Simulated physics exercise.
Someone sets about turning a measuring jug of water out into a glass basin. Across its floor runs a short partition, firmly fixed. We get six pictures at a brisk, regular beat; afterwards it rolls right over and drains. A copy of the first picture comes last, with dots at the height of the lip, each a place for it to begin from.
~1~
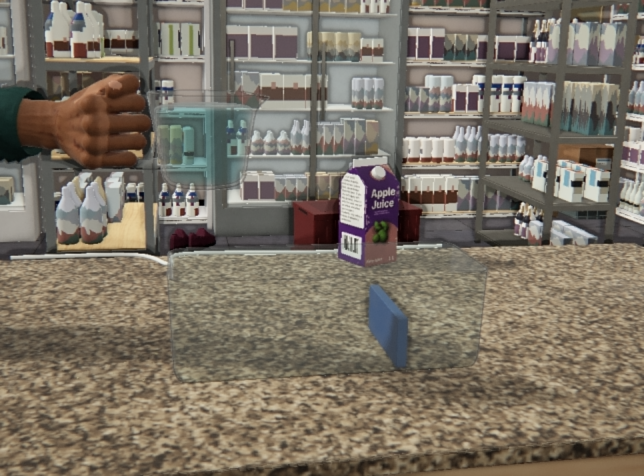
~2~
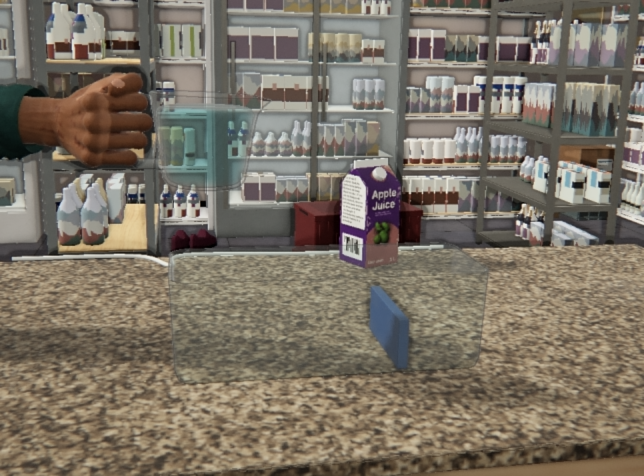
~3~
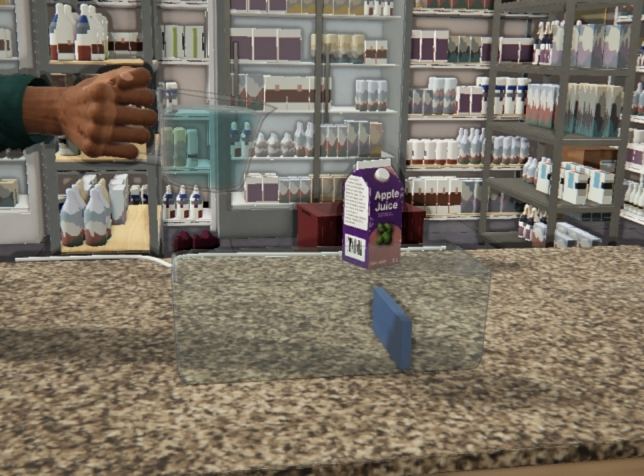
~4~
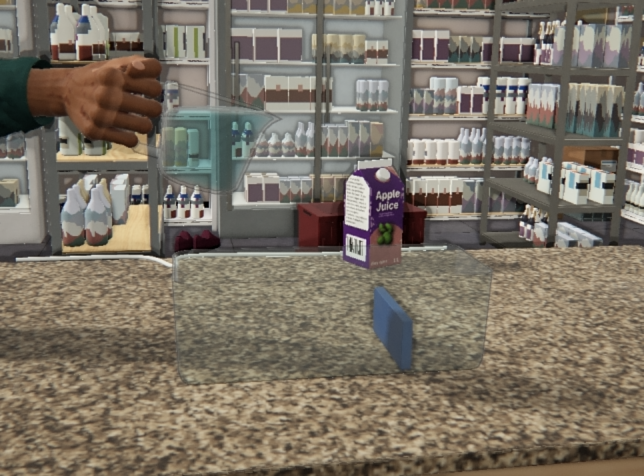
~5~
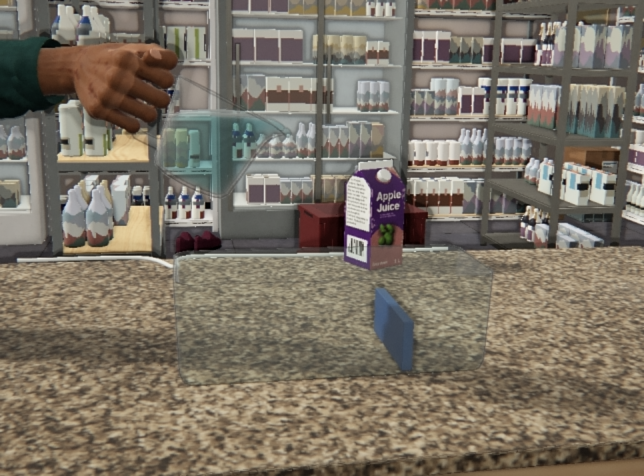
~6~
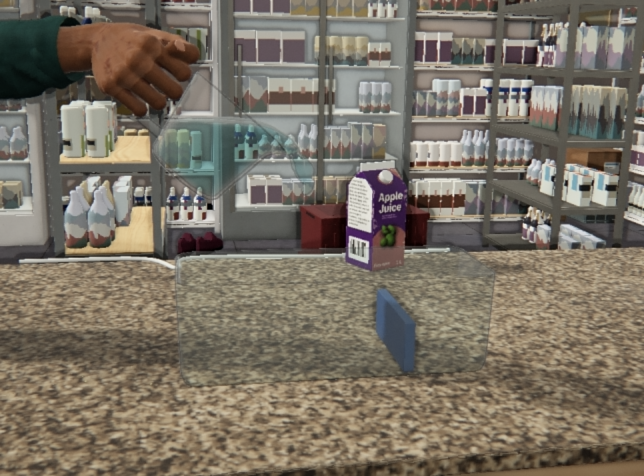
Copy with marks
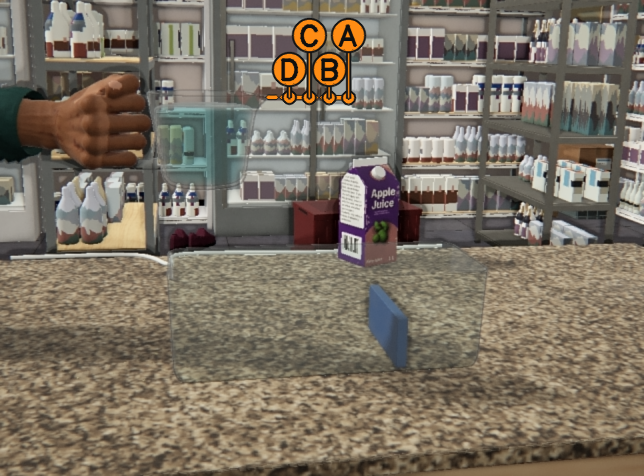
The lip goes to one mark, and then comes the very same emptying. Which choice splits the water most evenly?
A works best here.
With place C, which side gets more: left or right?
The left side.
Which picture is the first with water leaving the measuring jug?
In picture 5.
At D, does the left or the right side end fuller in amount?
The left one.
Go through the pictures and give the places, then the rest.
The first frame shows upright, lip at (268, 97); basin from (173, 381) to (476, 363); top of the wall at (388, 301); nothing has left yet.
The second frame shows upright, lip at (270, 100); nothing has left yet.
The third frame shows tipped about 7°, lip at (276, 107); nothing has left yet.
The fourth frame shows tipped about 16°, lip at (281, 118); nothing has left yet.
The fifth frame shows tipped about 27°, lip at (284, 133); water is over the lip, down to (288, 134).
The sixth frame shows tipped about 40°, lip at (286, 152); water is over the lip, down to (305, 193).
On the marked copy, A at (348, 97); B at (329, 97); C at (309, 97); D at (289, 97).
With A, about 51 % ends left of the wall and 48 % right of it.
With B, about 80 % ends left of the wall and 18 % right of it.
With C, about 94 % ends left of the wall and 3 % right of it; 3 % is lost outside.
With D, about 95 % ends left of the wall and 3 % right of it.
